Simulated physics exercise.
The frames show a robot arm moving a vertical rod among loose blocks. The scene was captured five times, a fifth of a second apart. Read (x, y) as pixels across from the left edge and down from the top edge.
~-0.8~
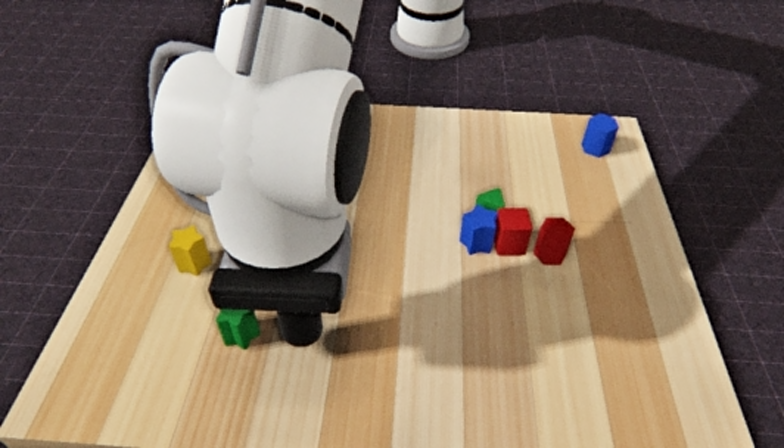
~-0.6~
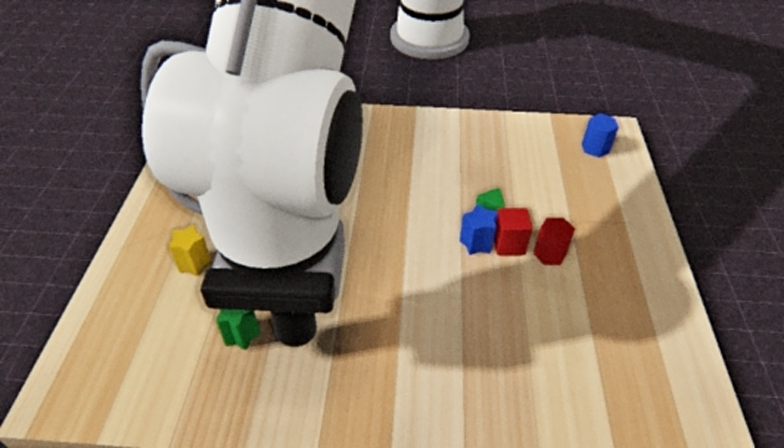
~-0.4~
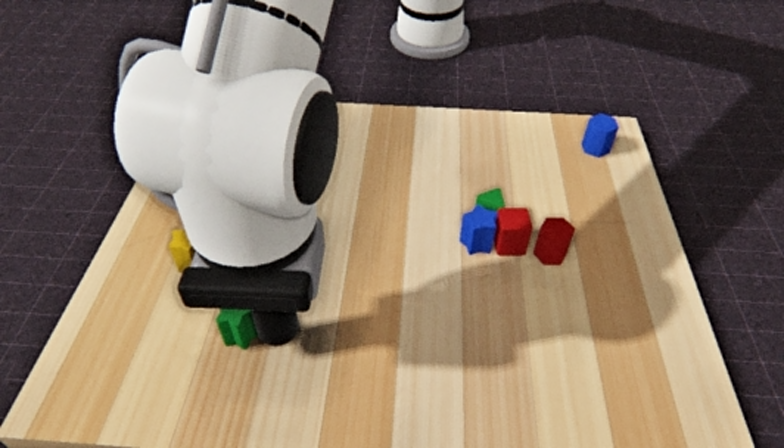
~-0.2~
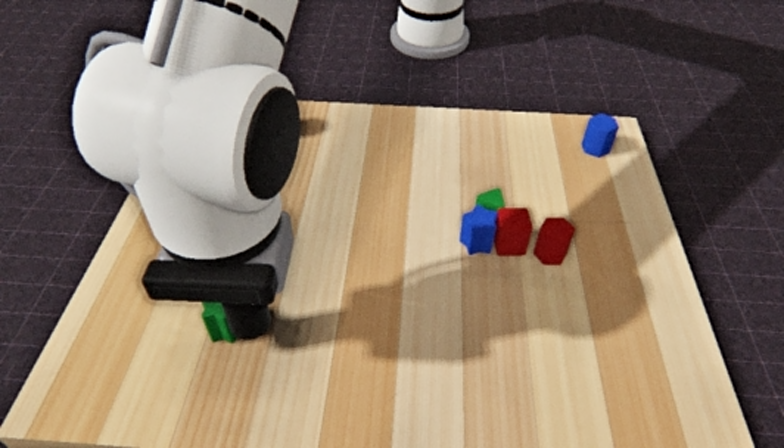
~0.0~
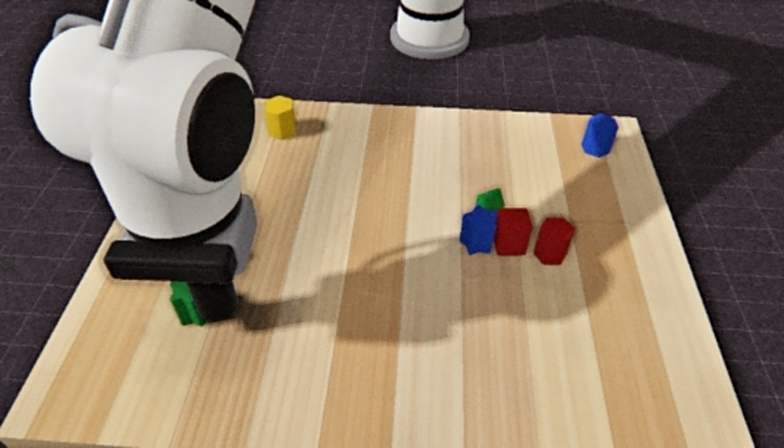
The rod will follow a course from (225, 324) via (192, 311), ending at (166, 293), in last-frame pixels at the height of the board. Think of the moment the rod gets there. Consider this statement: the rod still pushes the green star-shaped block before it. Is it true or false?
Verdict: True.
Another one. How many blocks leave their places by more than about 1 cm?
Most likely one.
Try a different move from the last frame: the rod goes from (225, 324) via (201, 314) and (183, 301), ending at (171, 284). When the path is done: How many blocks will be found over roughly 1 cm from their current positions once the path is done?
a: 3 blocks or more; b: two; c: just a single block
That would be c.
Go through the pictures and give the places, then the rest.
The first picture shows lower end of the rod at (303, 331), tops of blocks, yellow star-shaped block at (185, 237), green star-shaped block partly hidden.
The second picture shows rod at (297, 331), blocks as before.
The third picture shows rod at (279, 330), blocks as before.
The fourth picture shows rod at (251, 324), green star-shaped block at (218, 304).
The fifth picture shows rod at (219, 307), yellow star-shaped block hidden, green star-shaped block at (186, 288).
On the path given first. Halfway along, rod at (185, 294); green star-shaped block at (153, 274).
At the end, rod at (159, 276); yellow star-shaped block not moved; green star-shaped block at (127, 258).
